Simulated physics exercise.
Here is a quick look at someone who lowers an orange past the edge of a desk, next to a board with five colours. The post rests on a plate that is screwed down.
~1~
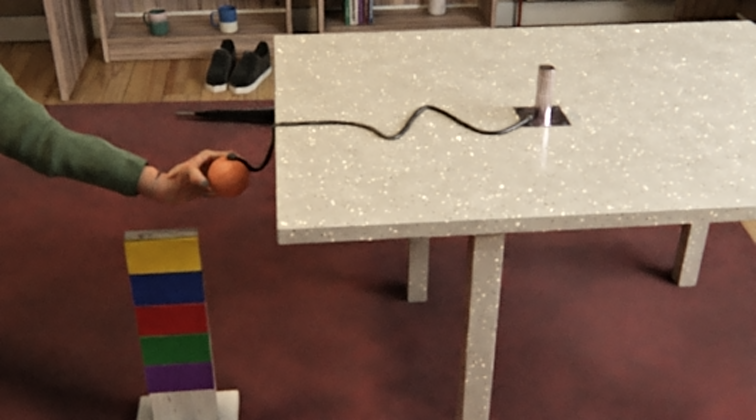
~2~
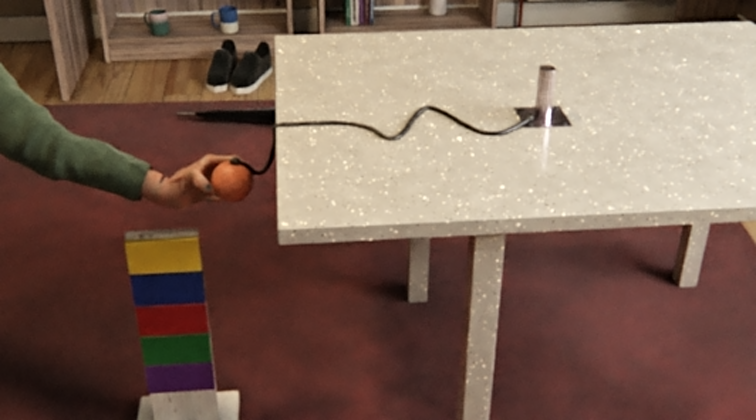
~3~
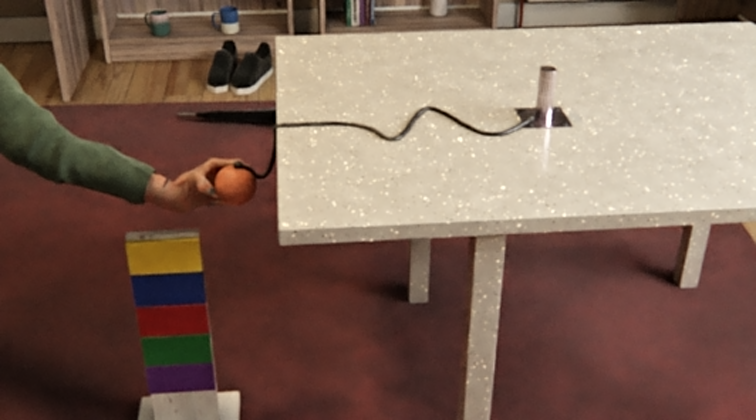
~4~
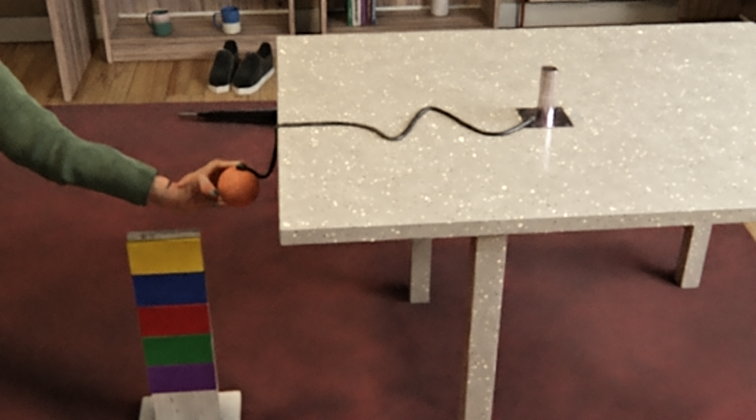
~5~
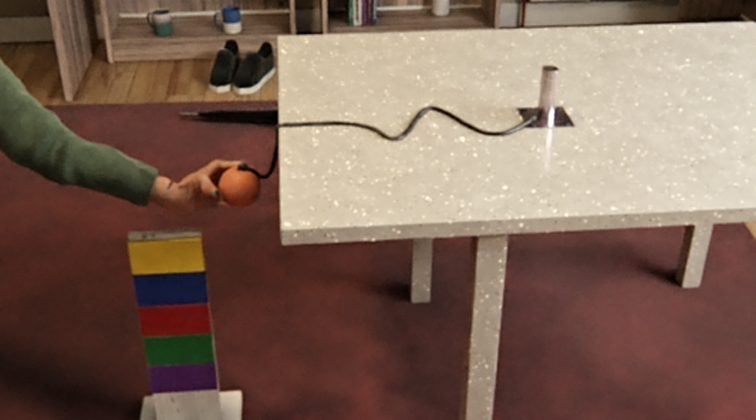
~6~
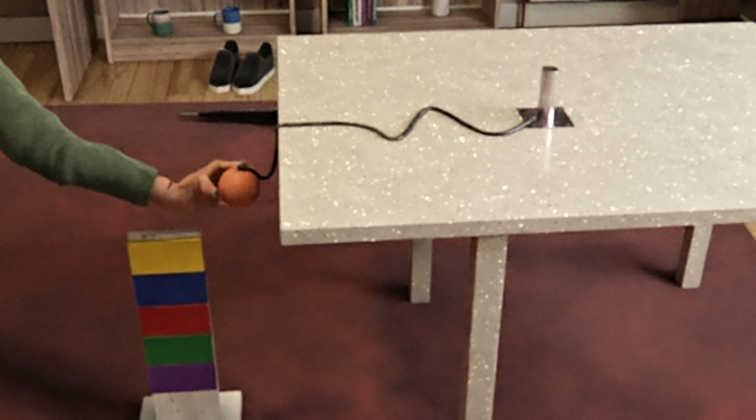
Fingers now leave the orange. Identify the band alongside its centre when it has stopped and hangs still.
Its centre is alongside the red band.
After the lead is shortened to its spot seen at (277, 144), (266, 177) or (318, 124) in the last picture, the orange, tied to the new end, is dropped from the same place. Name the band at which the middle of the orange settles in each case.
Yellow; blue; no band.
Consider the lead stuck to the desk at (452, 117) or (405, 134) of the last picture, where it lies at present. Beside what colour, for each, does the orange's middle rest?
It would be blue; yellow.
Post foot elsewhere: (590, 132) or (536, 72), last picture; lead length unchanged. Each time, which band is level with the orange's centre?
It comes out blue the first time and blue the second time.
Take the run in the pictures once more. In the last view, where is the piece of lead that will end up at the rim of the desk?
Look close to (376, 130) - that's the one.
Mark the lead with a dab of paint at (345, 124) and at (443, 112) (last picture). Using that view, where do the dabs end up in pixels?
The first finishes about (280, 166) and the second about (404, 124).
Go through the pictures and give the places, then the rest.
The first picture shows orange (229, 177); yellow (163, 257); blue (168, 290); red (172, 320); green (176, 350); purple (180, 378).
The second picture shows orange (232, 181); lead through (510, 130) (449, 116) (408, 127) (356, 125) (277, 129).
The third picture shows orange (236, 185).
The fourth picture shows orange (239, 187); lead through (512, 131) (451, 116) (410, 128) (358, 125) (279, 130).
The fifth picture shows orange (240, 187).
The sixth picture shows orange (239, 187); lead through (513, 131) (452, 116) (411, 128) (359, 125) (280, 130).
Soon after, orange near (315, 294); level with red.
Then, orange near (270, 307); level with red.
At rest, orange near (283, 308); level with red. At red.
